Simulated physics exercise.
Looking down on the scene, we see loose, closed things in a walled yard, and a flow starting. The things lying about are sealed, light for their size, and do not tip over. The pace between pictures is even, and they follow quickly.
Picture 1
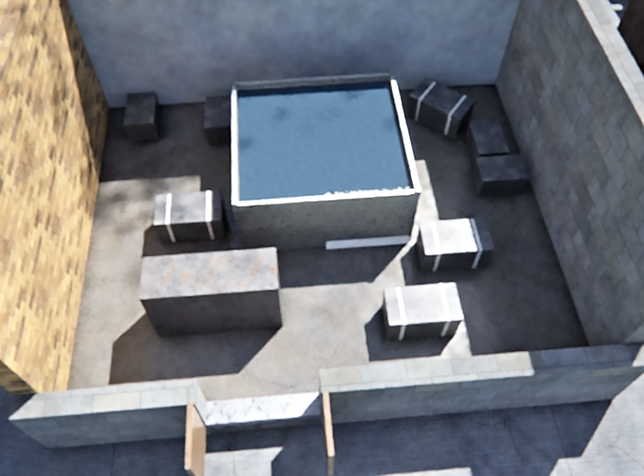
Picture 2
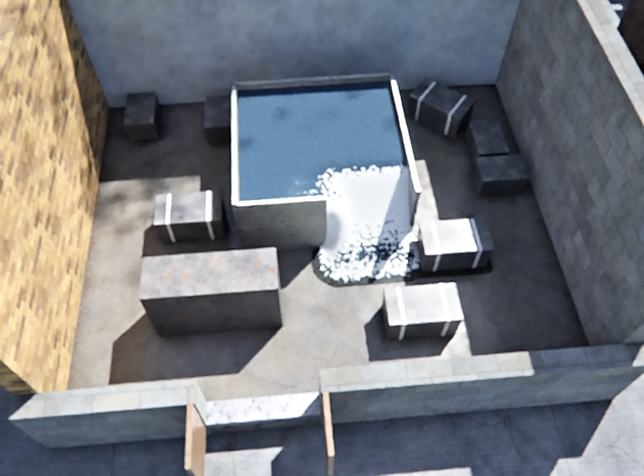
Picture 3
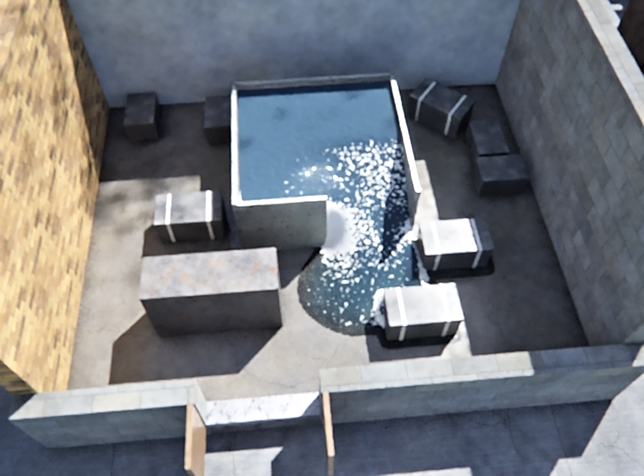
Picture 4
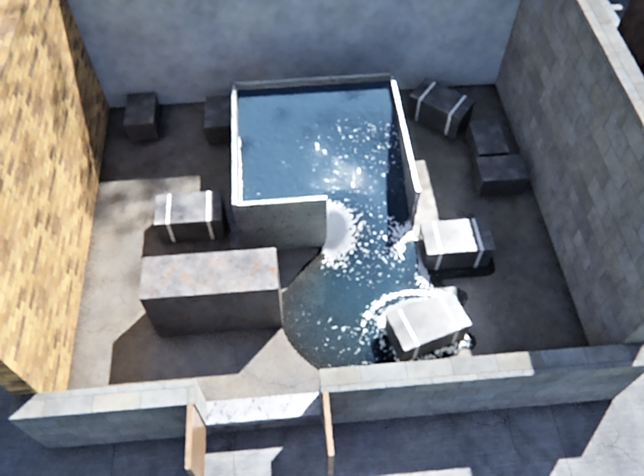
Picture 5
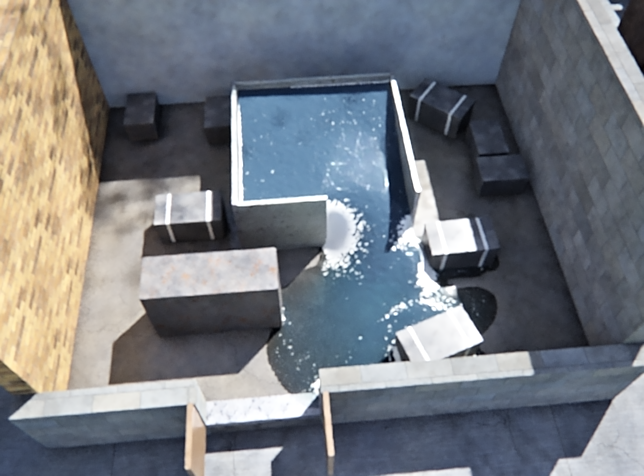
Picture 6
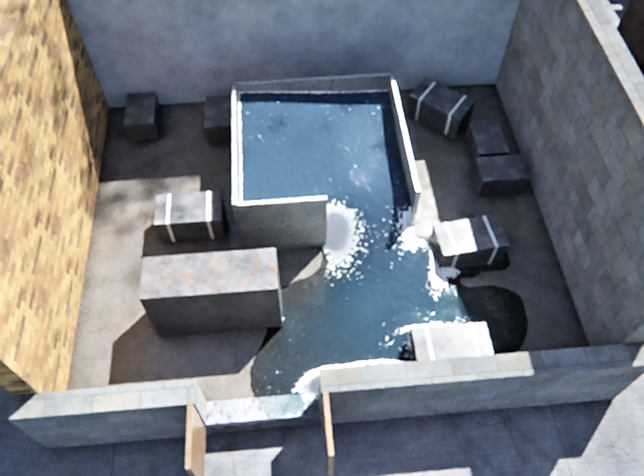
Water pouring from a raised tank through a gap in its front, spreading across a walled yard and pushing two trunks.
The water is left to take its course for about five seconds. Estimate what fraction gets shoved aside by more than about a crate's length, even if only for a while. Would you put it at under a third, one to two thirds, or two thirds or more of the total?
The part that gets shoved well aside lies in the middle band.
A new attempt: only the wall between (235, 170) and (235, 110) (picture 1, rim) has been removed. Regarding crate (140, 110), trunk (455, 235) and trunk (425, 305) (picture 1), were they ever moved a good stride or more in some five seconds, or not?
Object by object: Covered the distance, short of it, short of it.
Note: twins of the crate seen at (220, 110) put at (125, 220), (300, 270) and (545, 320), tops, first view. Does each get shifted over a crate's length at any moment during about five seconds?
The first travels far, the second sits tight and the third travels far.
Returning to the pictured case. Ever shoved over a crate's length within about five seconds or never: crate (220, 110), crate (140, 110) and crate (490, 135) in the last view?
Here's how it goes one after another: Remained close, remained close and traveled a good way.
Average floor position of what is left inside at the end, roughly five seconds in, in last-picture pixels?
Around pixel (325, 139).
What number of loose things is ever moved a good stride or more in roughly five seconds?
The count is 5.
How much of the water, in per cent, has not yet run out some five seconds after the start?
I'd put it near 90 per cent.
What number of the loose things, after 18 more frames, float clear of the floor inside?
Tally: 4.
A moment on, 1 of 8 are well off their spots; 1 afloat.
Next, 1 of 8 are well off their spots; 1 afloat.
Later, 4 of 8 are well off their spots; 4 afloat.
In the end, 5 of 8 are well off their spots, and 5 have been at some point; 6 afloat.
